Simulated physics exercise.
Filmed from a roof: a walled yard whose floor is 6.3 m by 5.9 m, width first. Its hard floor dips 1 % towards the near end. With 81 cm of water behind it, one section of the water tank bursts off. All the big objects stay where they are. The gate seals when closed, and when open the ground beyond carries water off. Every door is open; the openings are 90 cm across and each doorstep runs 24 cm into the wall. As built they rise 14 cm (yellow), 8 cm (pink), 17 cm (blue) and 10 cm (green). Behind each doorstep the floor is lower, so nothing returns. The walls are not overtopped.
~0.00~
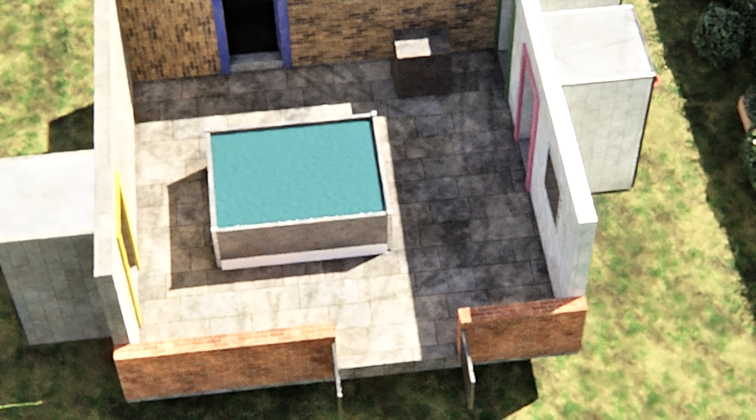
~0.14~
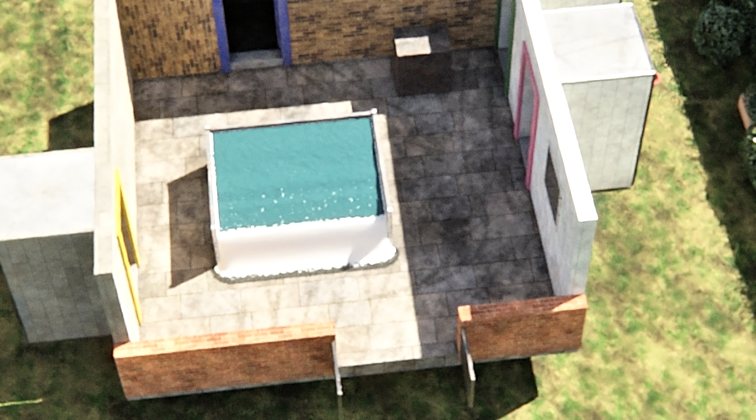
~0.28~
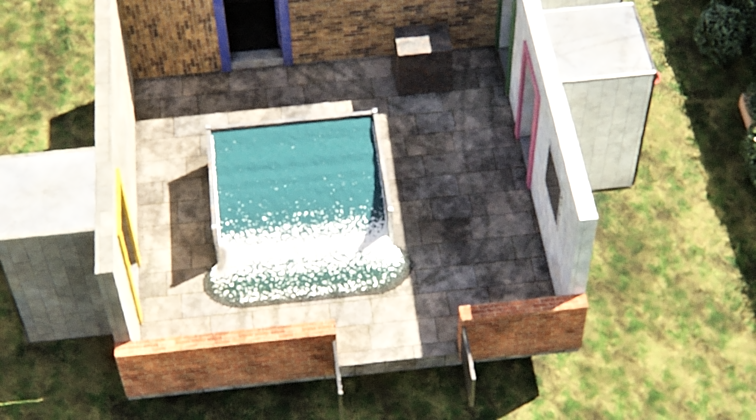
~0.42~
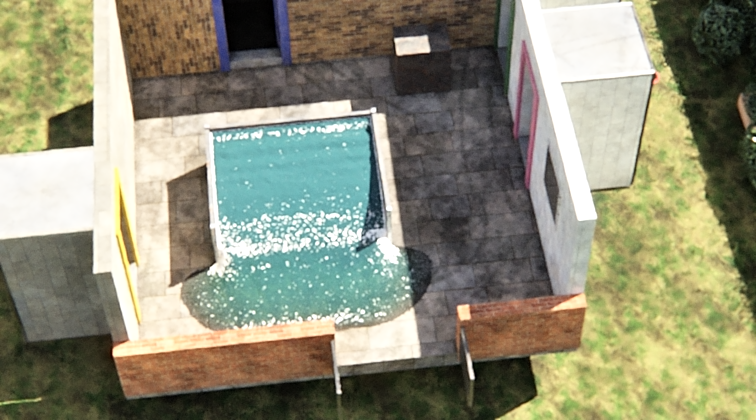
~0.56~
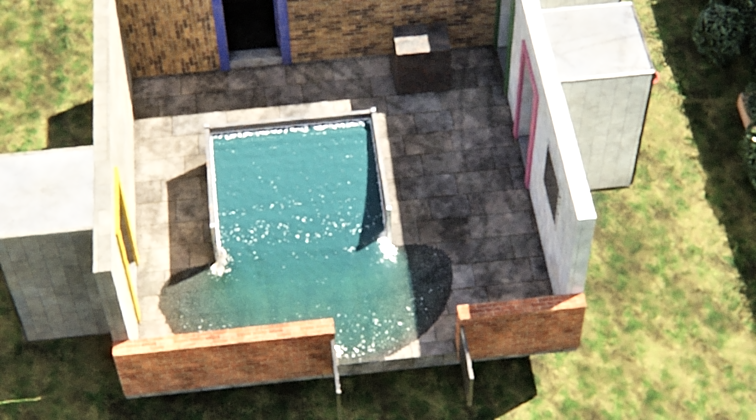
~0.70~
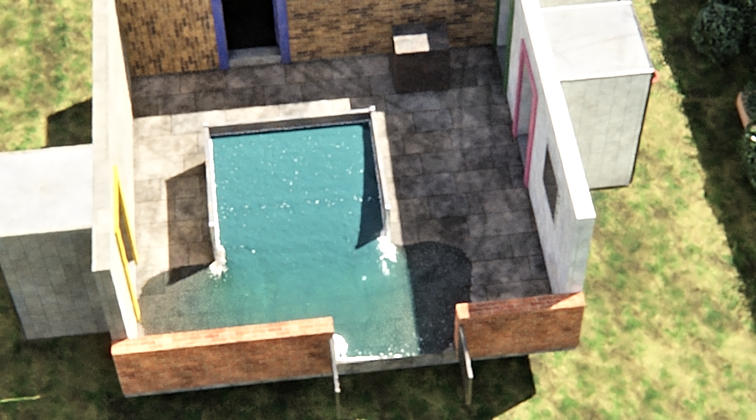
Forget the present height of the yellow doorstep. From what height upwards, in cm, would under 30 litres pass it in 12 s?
Close to 18 cm is just enough.
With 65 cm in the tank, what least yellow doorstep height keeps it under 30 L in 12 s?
About 13.5 cm.
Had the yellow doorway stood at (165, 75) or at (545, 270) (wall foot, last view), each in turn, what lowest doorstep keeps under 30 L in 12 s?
Roughly 23 and 9.0 cm.
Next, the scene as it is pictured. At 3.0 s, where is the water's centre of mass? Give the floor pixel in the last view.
At about (276, 273).
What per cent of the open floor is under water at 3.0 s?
Some 50 per cent of it.
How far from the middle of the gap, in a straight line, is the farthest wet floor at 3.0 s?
Roughly 4.2 m.
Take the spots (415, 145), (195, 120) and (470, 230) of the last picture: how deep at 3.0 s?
About 0, 6 and 0 cm.
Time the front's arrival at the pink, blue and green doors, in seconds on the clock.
Arrival: Pink 3.4 s, blue 3.6 s, green 5.0 s.
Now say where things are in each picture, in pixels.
In the first frame, the water tank at (297, 174) is whole and still, 81 cm deep; the yellow door at (128, 255) is dry.
In the second frame, the front is at (233, 280), 0.4 m from the gap at (304, 240); 0.8 m2 of floor is wet, 81 cm left at the back.
In the third frame, the gap is at (305, 243), the front 0.8 m out at (247, 304); the back of the water tank holds 80 cm.
In the fourth frame, the gap is at (303, 244), the front 1.4 m out at a hidden place; the back of the water tank holds 73 cm.
In the fifth frame, the front is at a hidden place, 2.0 m from the gap at (303, 243); 6.9 m2 of floor is wet, 68 cm left at the back.
In the sixth frame, water pours out at (302, 243) and has run 2.1 m, to a hidden place; about 11 cm deep outside, 69 cm at the back; 0.3 m in a straight line remain to the yellow door at (126, 250).
After 1.4 s water covers 30 % of the floor, deepest (58 cm) near (139, 370); 4 cm at the yellow door, 0 litres in over its 14 cm doorstep.
After 3.0 s water covers 50 % of the floor, deepest (38 cm) near (139, 370); 24 cm at the yellow door, 23 litres in over its 14 cm doorstep.
After 12.0 s water covers 95 % of the floor, deepest (12 cm) near (498, 312); 6 cm at the yellow door, 62 litres in over its 14 cm doorstep.
At the yellow door as built, the water arrived by 0.8 s and peaked near 24 cm at 2.8 s.
Run again over the same 12 s with other heights there, 49 litres in over 15.5 cm, 18 litres over 20.5 cm. The limit of 30 litres is kept from about 18 cm up.
